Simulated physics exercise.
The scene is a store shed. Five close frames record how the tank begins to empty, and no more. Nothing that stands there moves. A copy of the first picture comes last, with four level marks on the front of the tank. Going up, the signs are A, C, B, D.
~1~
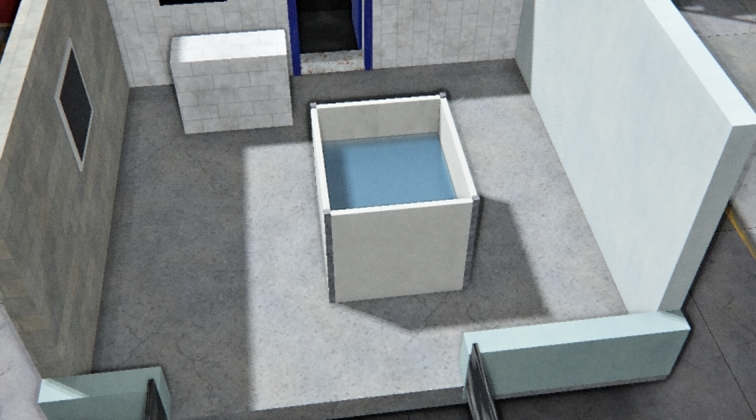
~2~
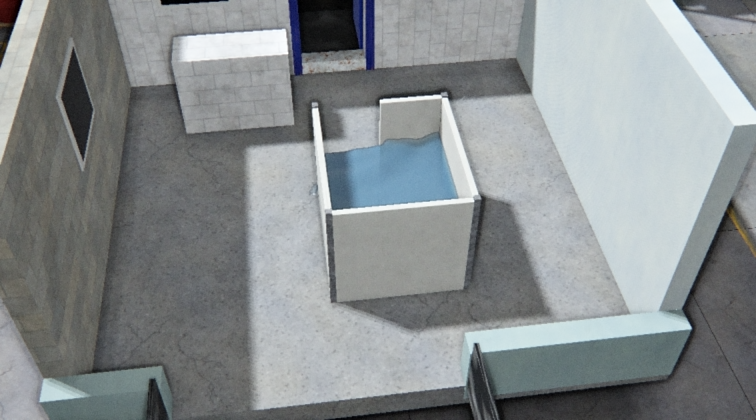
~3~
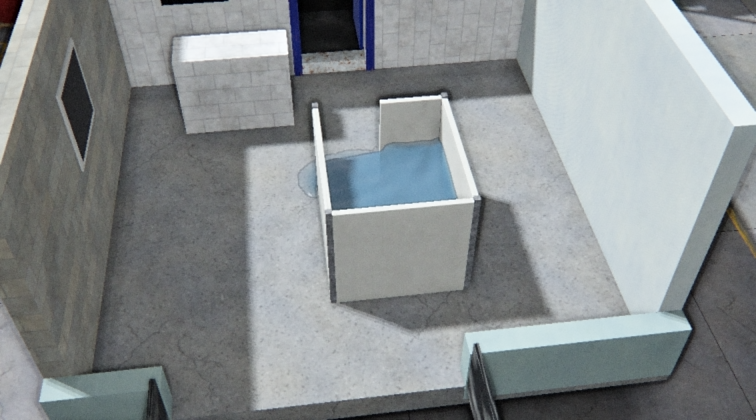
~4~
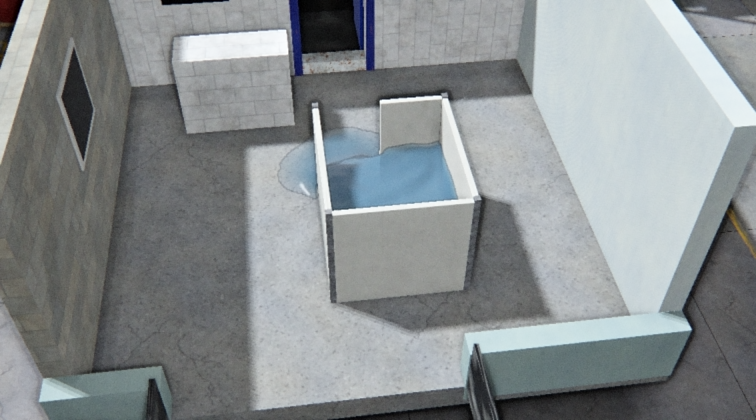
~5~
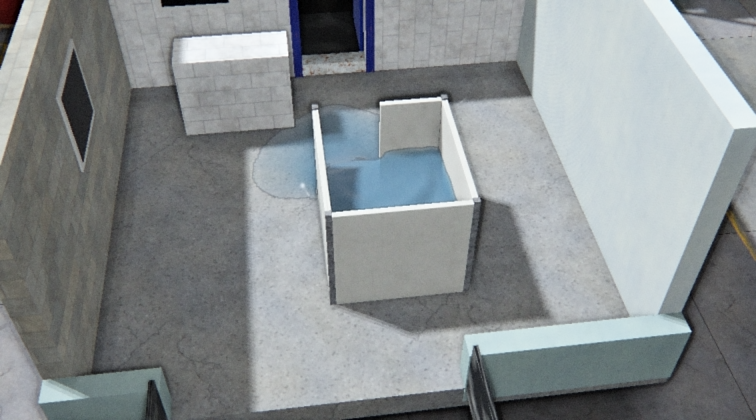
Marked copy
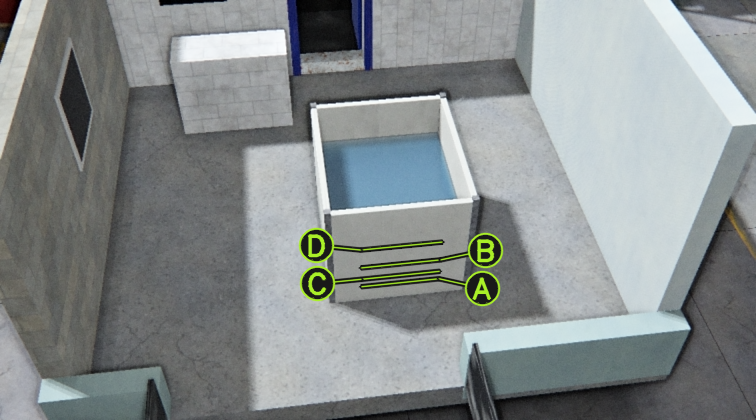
At the start, a white-walled tank of still blue water stands in a walled yard near a blue-framed doorway. Part of its back wall disappears, and water pours out through the gap. A shallow, rounded puddle then spreads across the grey ground behind and to the left of the tank.
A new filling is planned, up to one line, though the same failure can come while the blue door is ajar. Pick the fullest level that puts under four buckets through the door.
The answer is line B.
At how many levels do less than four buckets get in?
Three of them.
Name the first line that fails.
That is line D.
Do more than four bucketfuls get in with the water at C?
No.
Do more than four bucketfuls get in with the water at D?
Yes, that goes wrong.
In lime, A at (400, 282); B at (401, 263); C at (400, 275); D at (401, 246); from the bottom up A, C, B, D.
With A, nothing gets over.
With B, a bucket or two gets in.
With C, nothing gets over.
With D, about 11 bucketfuls get in.
